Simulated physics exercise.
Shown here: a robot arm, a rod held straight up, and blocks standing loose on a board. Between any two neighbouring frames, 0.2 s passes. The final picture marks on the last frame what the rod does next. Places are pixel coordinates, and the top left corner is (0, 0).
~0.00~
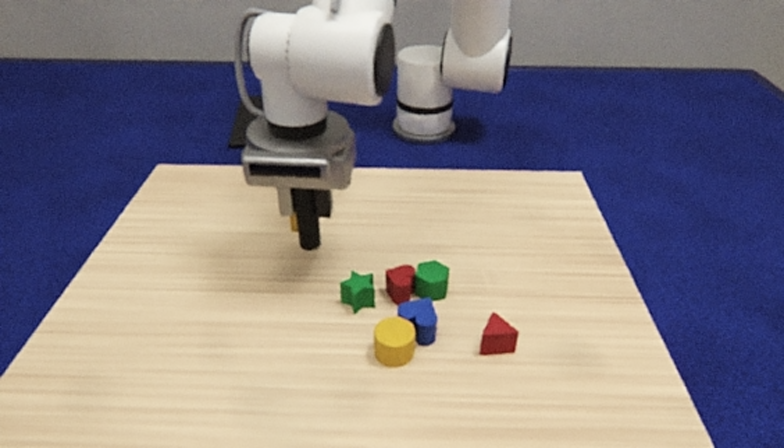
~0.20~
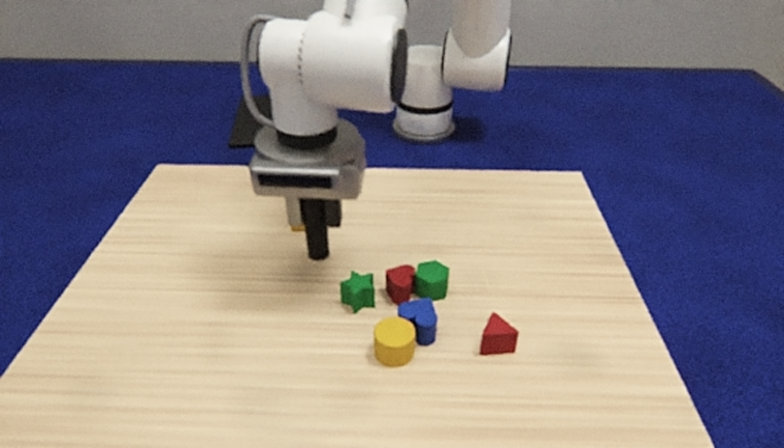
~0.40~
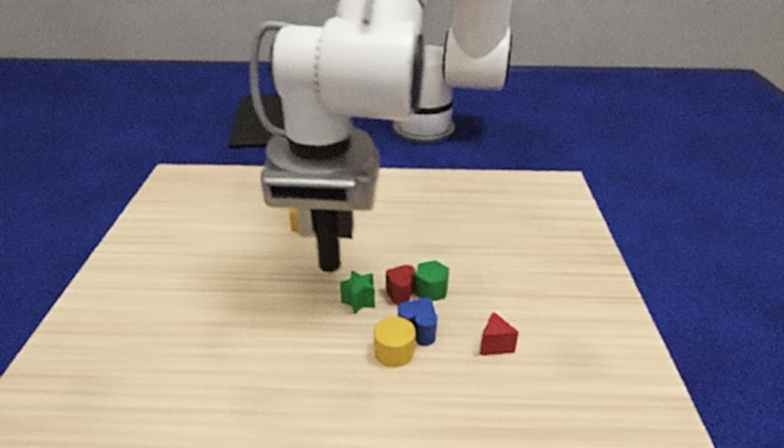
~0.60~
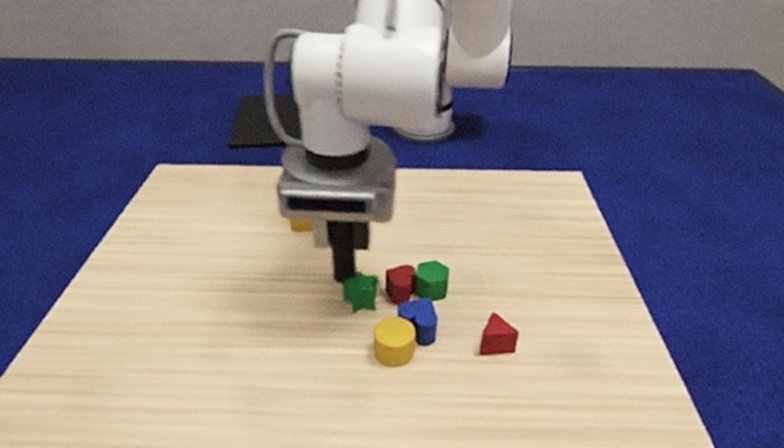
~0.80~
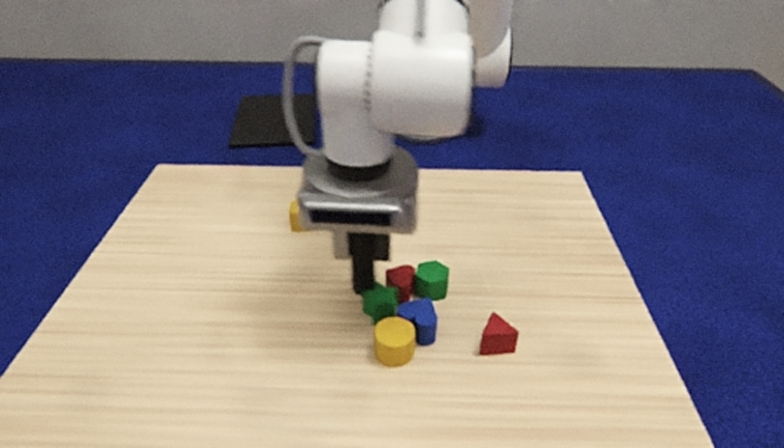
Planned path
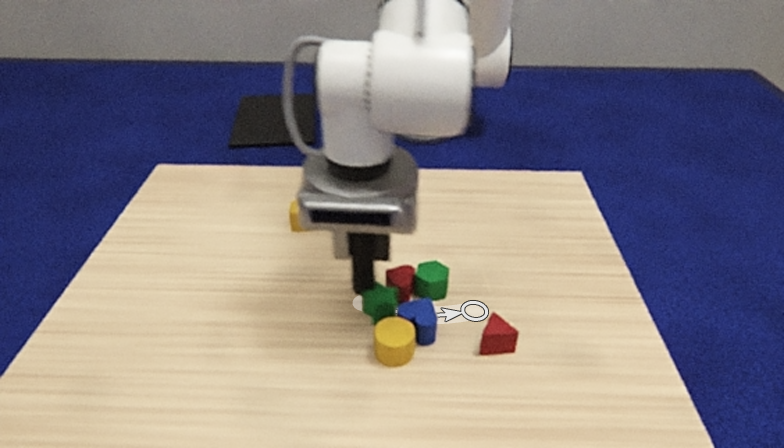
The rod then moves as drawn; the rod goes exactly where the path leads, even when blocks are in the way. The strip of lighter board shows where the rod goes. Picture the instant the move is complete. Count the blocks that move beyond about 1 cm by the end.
Going by the path, two blocks will move.
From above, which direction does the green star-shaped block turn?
Seen from above, its turn is clockwise.
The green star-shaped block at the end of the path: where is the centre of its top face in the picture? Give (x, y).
The centre of its top will be at (423, 311).
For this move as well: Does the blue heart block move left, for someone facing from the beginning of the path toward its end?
In short: No.
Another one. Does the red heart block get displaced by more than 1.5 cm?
My answer is no.
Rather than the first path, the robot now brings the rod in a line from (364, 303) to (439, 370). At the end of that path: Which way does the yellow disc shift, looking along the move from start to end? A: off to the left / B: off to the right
B (off to the right)
Path on the board, from (364, 303) over (400, 312) and (438, 315) to (475, 311).
What follows on the original path. One third of the way, rod (401, 298); green star-shaped block (408, 309), turned 35° clockwise; red heart block (405, 274), turned 25° anticlockwise; blue heart block (437, 321), turned 30° anticlockwise.
Two thirds of the way, rod (439, 301); green star-shaped block (423, 311), turned 70° clockwise; red heart block (406, 274), turned 30° anticlockwise; blue heart block (448, 332), turned 25° anticlockwise.
At the end, rod (477, 296); green star-shaped block (423, 311), turned 70° clockwise; red heart block (406, 274), turned 30° anticlockwise; blue heart block (448, 332), turned 25° anticlockwise; green hexagon in place.
